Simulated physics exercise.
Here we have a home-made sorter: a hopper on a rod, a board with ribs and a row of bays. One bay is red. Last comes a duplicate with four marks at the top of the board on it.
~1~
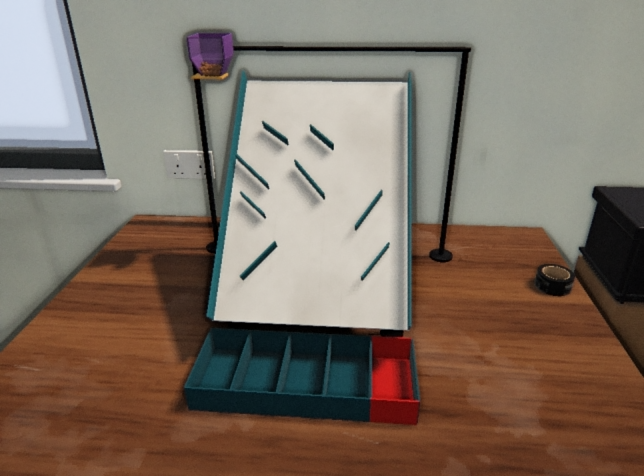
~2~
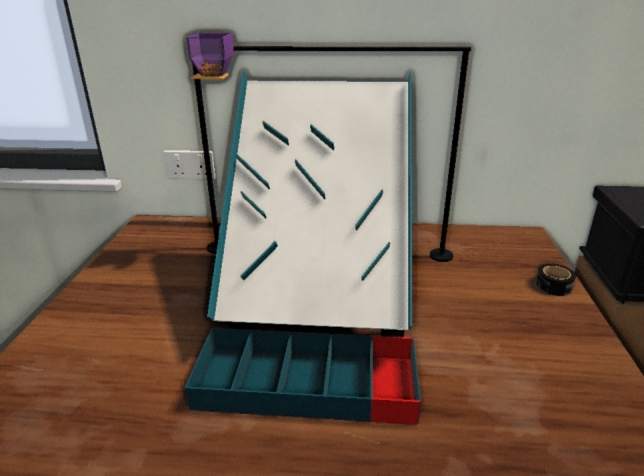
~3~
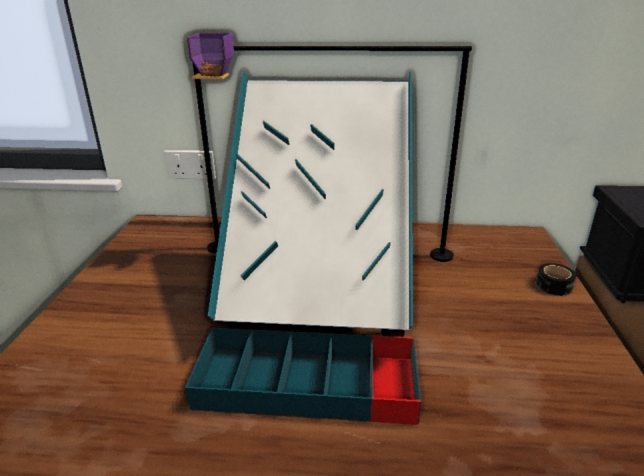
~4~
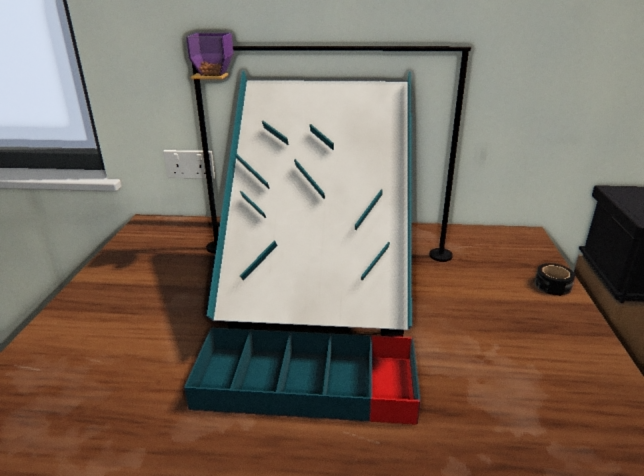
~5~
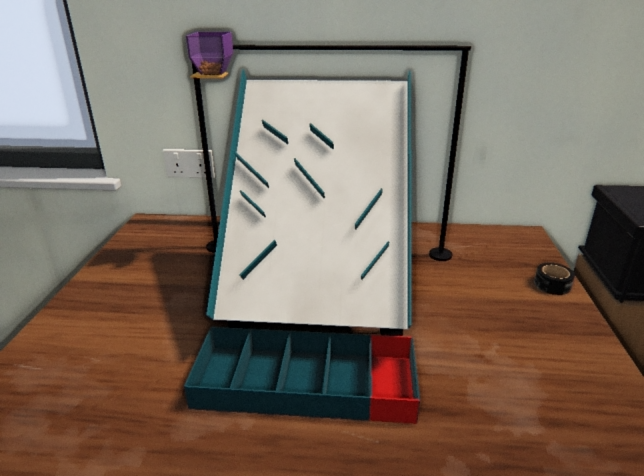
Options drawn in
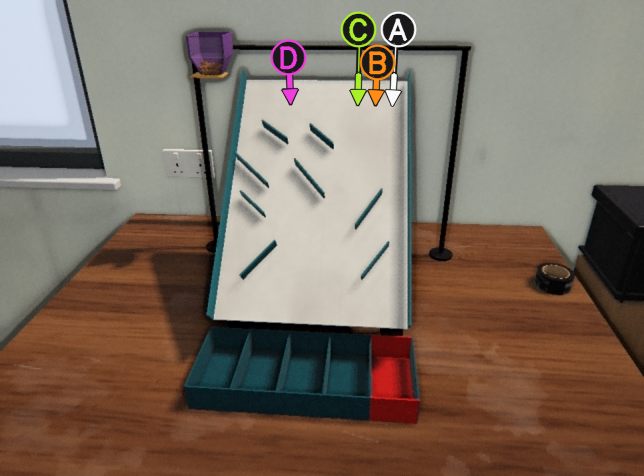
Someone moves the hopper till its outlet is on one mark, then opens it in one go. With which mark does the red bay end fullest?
Go for A.
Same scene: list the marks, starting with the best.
The order is A, B, C, D.
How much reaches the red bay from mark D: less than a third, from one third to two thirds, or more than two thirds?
Less than a third.
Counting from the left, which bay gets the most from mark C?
It is the third one.
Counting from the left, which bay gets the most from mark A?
The fifth from the left.
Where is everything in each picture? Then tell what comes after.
In the first picture, hopper near (213, 71), cereal balls, door shut.
In the second picture, ribs (263, 121) to (287, 139), (310, 124) to (333, 144), (236, 153) to (268, 183).
In the third picture, ribs (295, 159) to (325, 194), (241, 191) to (264, 213), (356, 225) to (383, 189).
In the fourth picture, ribs (240, 276) to (275, 241), (362, 277) to (389, 242).
In the fifth picture, red bay near (394, 409), number 5 of 5 from the left.
On the marked copy, mark A meets the board at (392, 100); mark B meets the board at (375, 99); mark C meets the board at (357, 99); mark D meets the board at (290, 98).
If A is chosen, close to half in the red bay, close to a third in other bays, only a few outside the box.
If B is chosen, close to a third in the red bay, close to two thirds in other bays.
If C is chosen, a small share in the red bay, the bulk in other bays, only a few outside the box.
If D is chosen, only a few in the red bay, all but a few in other bays.
